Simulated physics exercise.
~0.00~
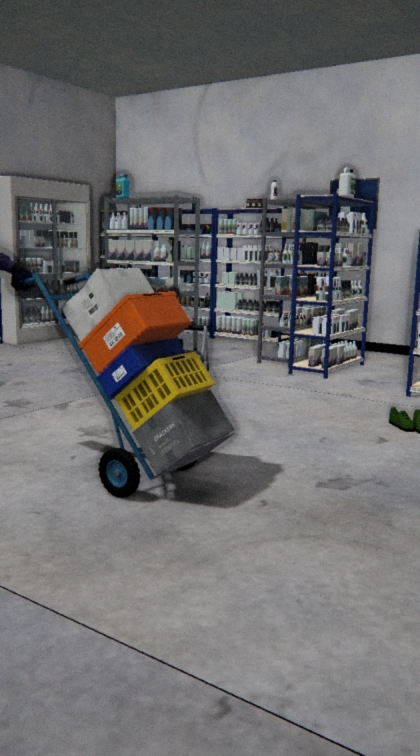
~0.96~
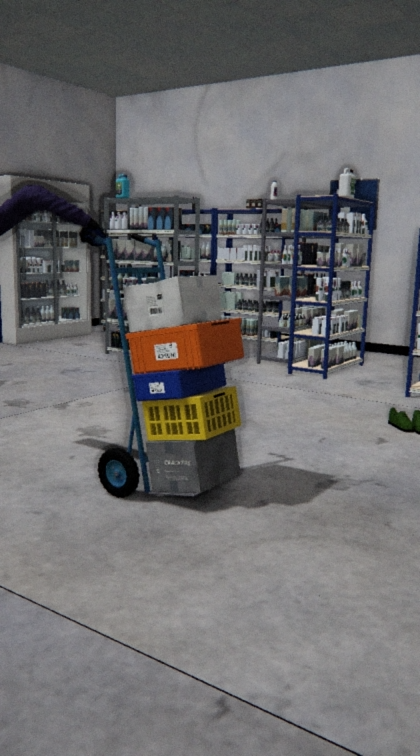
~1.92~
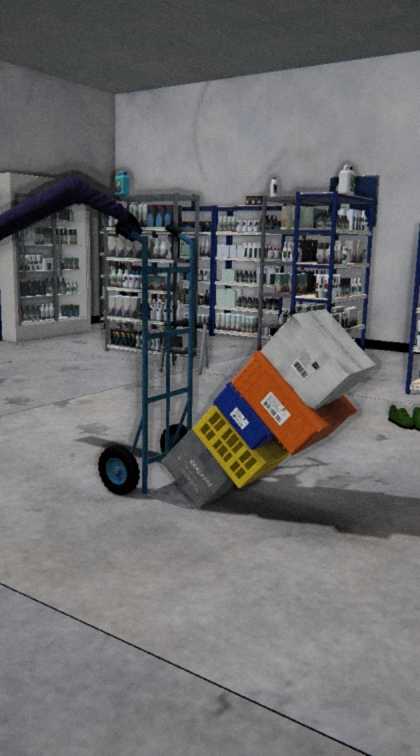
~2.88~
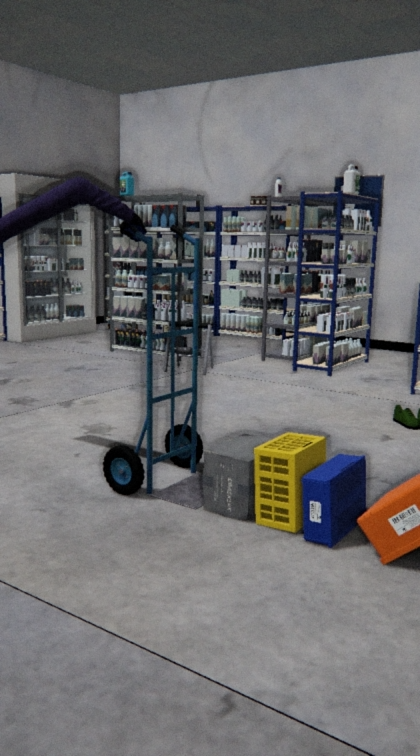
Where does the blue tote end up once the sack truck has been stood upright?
It ends off the truck, on the floor to the right, between the yellow crate and the orange tote.
